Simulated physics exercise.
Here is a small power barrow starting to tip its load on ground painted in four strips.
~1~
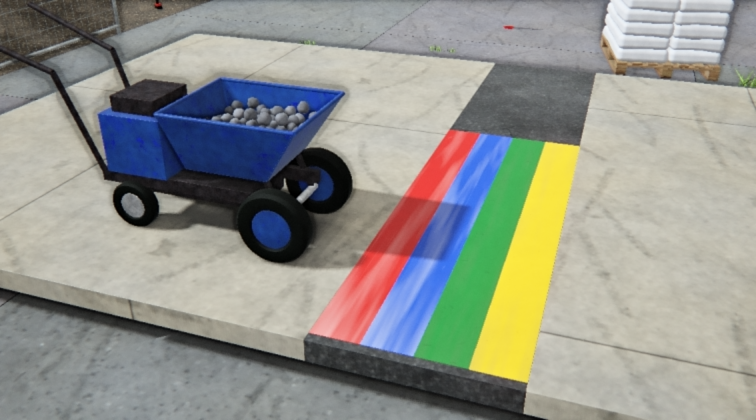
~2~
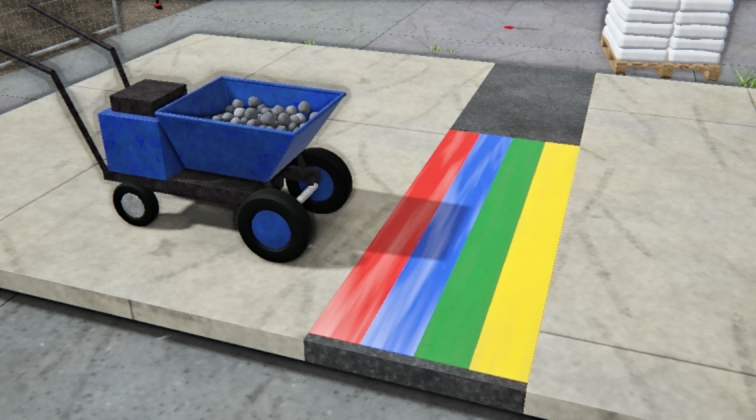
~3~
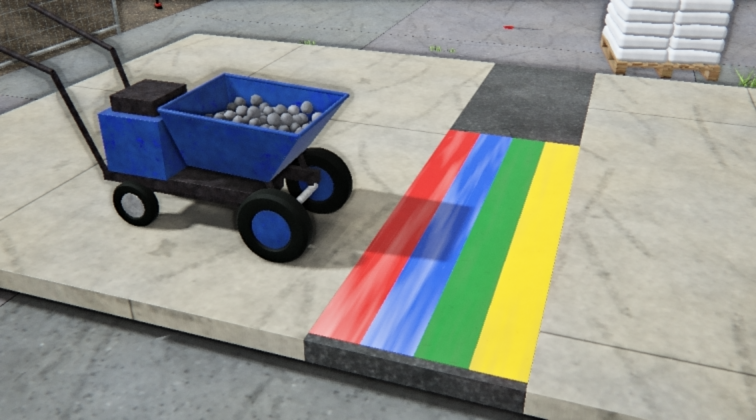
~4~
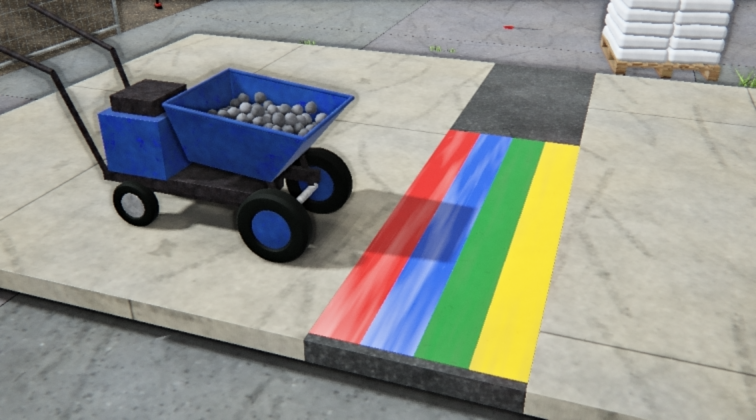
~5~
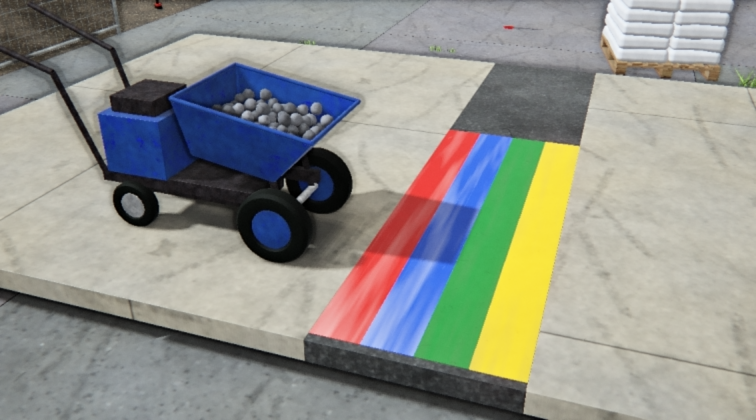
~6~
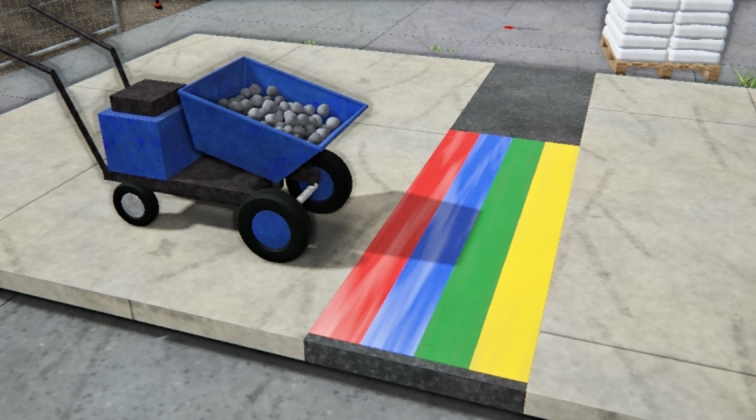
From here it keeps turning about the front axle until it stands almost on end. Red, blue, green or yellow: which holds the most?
The heap favours the blue strip.
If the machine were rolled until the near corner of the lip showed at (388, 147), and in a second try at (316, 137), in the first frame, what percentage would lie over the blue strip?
First some 0, then 40 per cent.
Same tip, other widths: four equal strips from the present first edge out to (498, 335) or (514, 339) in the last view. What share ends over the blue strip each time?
Roughly 40 per cent, and 40 per cent.
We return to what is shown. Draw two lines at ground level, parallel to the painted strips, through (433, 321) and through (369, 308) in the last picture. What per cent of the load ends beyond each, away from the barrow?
Near 30 % and 80 %.
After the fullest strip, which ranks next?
In second place: The green strip.
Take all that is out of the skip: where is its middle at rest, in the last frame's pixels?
Roughly at (439, 255).
Just after the last frame, skip tipped steeply; every one in the skip.
A moment on, skip tipped right over; the larger part in the skip; about a tenth over the red strip; roughly a quarter over the blue strip.
Further on, skip tipped right over; roughly a quarter in the skip; about a tenth over the red strip; roughly a third over the blue strip; roughly a quarter over the green strip; about a tenth over the yellow strip; just a few off the paint.
When it is over, skip tipped right over; about a tenth in the skip; about a tenth over the red strip; roughly a third over the blue strip; roughly a quarter over the green strip; about a tenth over the yellow strip; just a few off the paint.
